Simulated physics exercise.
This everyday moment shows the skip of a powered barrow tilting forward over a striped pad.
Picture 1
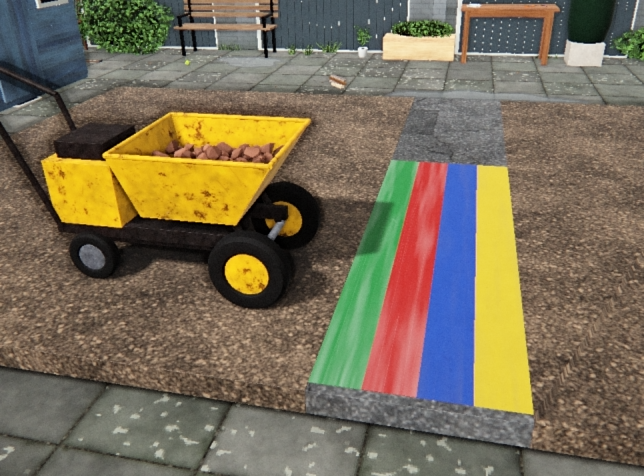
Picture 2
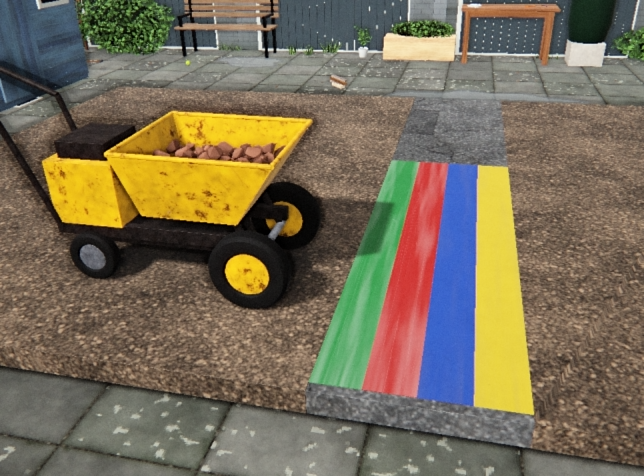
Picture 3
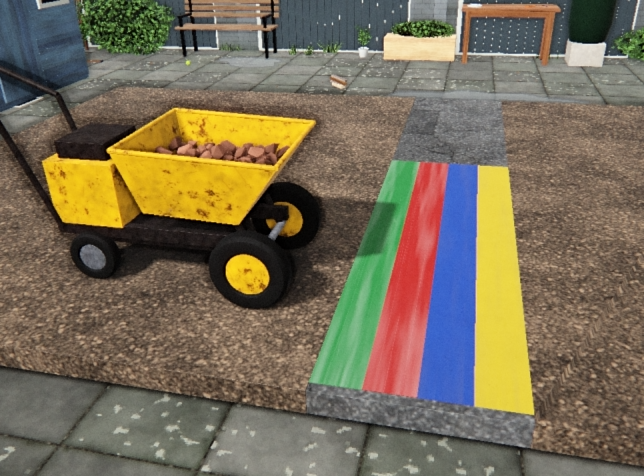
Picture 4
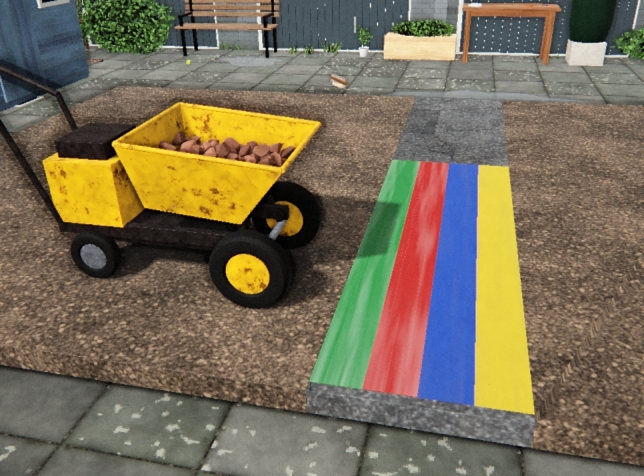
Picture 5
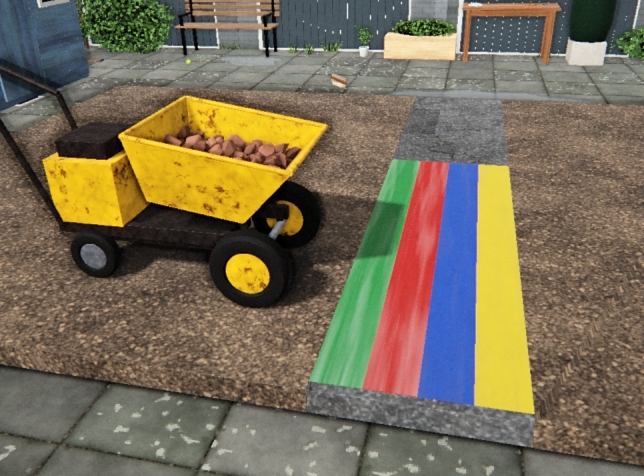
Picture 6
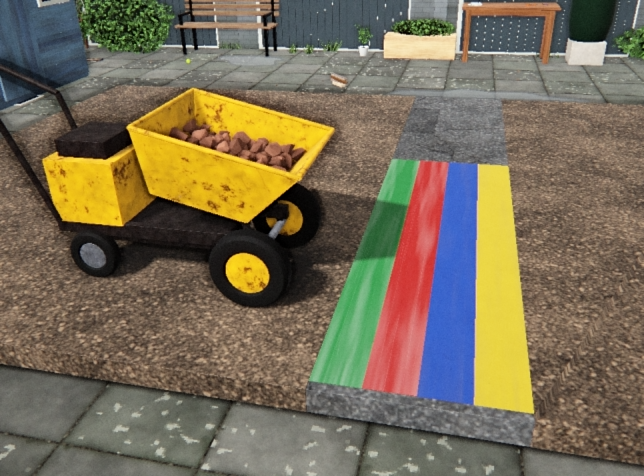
In a paved yard with a bench and plants behind, a yellow barrow loaded with reddish-brown lumps stands on brown ground, left of a pad striped green, red, blue and yellow. Its skip sits level at first, then slowly tilts a little forward to the right, while the wheels stay still.
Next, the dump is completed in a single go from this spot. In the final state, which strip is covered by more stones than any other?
The red strip is.
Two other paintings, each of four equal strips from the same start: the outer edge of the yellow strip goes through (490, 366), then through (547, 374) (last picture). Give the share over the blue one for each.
The first one comes out at 30 percent, while the second comes out at 20 percent.
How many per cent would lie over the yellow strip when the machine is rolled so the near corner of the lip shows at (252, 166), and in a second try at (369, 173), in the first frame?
About 0 percent at the first place and about 40 percent at the second.
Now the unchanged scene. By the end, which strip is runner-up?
Behind the top strip comes blue.
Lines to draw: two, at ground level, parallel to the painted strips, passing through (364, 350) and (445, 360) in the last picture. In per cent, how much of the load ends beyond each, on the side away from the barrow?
80 % and 20 %, in that order.
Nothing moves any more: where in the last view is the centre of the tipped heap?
I'd place the middle at about (419, 286).
Soon, skip tipped steeply; all in the skip.
A while on, skip tipped steeply; nearly all in the skip; a stray few over the green strip; a stray few over the blue strip.
Towards the end, skip tipped right over; about a quarter in the skip; a small part over the green strip; about a third over the red strip; about a quarter over the blue strip; a small part over the yellow strip.
Finally, skip tipped right over; a small part in the skip; about a quarter over the green strip; about a third over the red strip; about a quarter over the blue strip; a small part over the yellow strip; a stray few off the paint.
